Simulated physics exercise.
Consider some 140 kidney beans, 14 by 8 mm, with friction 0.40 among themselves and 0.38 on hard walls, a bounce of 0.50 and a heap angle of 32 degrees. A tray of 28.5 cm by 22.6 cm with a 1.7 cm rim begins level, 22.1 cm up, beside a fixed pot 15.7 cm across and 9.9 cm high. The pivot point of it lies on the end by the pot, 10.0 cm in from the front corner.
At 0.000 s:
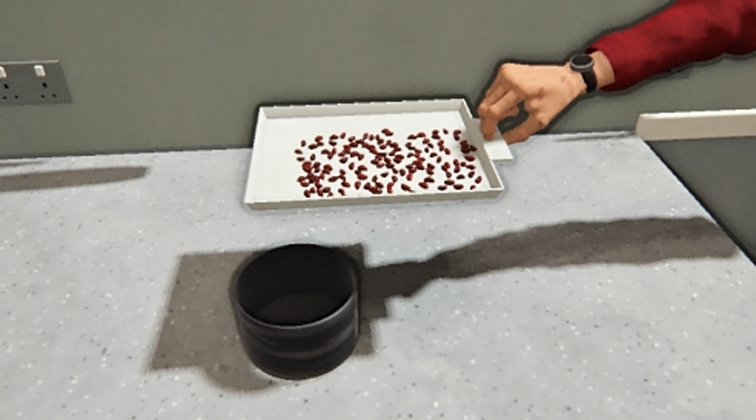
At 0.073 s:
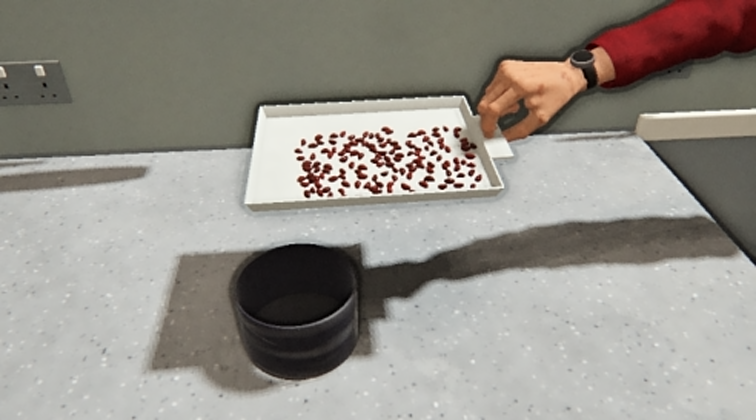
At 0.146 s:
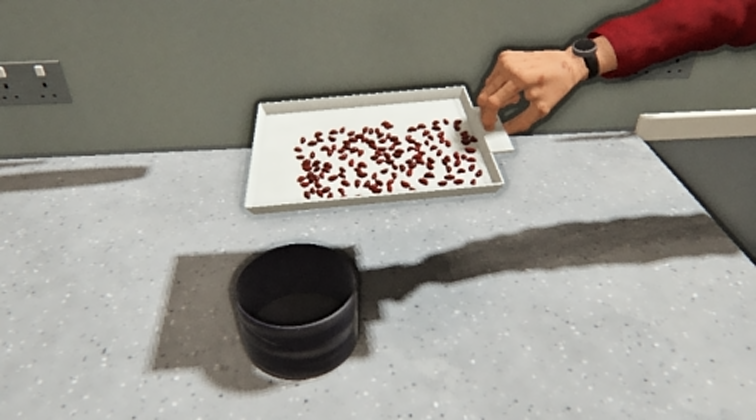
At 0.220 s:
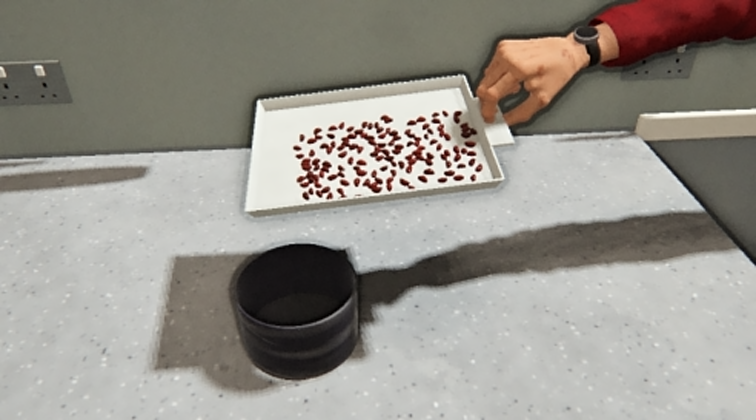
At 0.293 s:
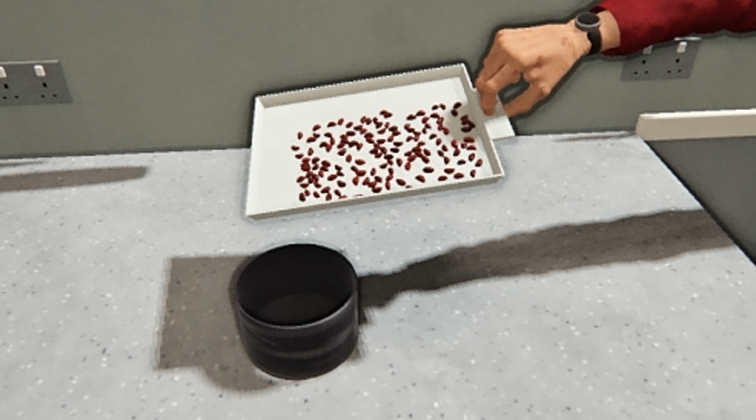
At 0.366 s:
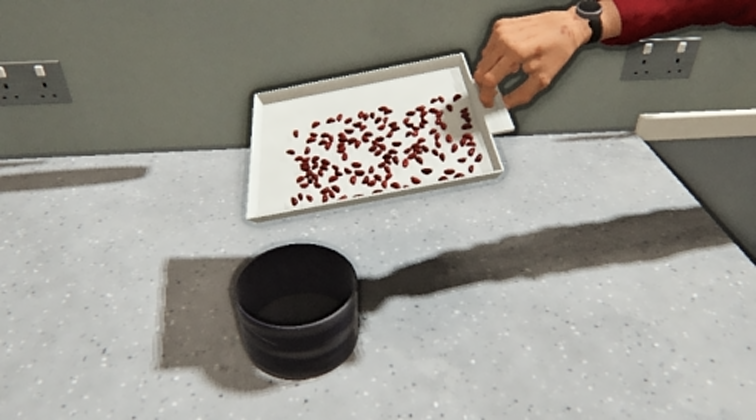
A hand in a red sleeve and dark watch held a shallow white tray of reddish-brown beans behind a black pot, then slowly raised its right side, tilting the tray slightly toward the left front.
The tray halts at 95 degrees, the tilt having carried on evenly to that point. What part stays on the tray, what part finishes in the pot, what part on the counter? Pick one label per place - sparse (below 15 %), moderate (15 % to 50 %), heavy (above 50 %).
Tray: Sparse; pot: Heavy; counter: Sparse.
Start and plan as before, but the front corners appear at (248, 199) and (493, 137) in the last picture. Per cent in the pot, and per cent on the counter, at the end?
Split: Pot = 5, counter = 95.
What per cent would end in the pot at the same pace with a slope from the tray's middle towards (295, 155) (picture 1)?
I'd estimate about 0 %.
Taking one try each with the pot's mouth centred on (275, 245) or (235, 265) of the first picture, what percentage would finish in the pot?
I'd say close to 35 percent for the first spot and 60 percent for the second.
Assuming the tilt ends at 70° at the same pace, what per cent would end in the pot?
I'd expect some 95 per cent in the pot.
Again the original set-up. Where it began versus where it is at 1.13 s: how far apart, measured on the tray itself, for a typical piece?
Displacement on the tray: About 11 cm.
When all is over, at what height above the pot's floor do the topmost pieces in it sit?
2.0 cm.
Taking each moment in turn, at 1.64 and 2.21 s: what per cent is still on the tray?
Earlier moment 30, later moment 0.
Then, at 1.13 s, tilt 52 degrees; the tray holds 95 %, the pot 0 %.
Then, at 1.64 s, tilt 77 degrees; the tray holds 30 %, the pot 50 %.
Then, at 2.21 s, tilt 95 degrees; the tray holds 0 %, the pot 100 %.
In the end, at 2.5 s, tray 0 %, pot 100 %, counter 0 %.
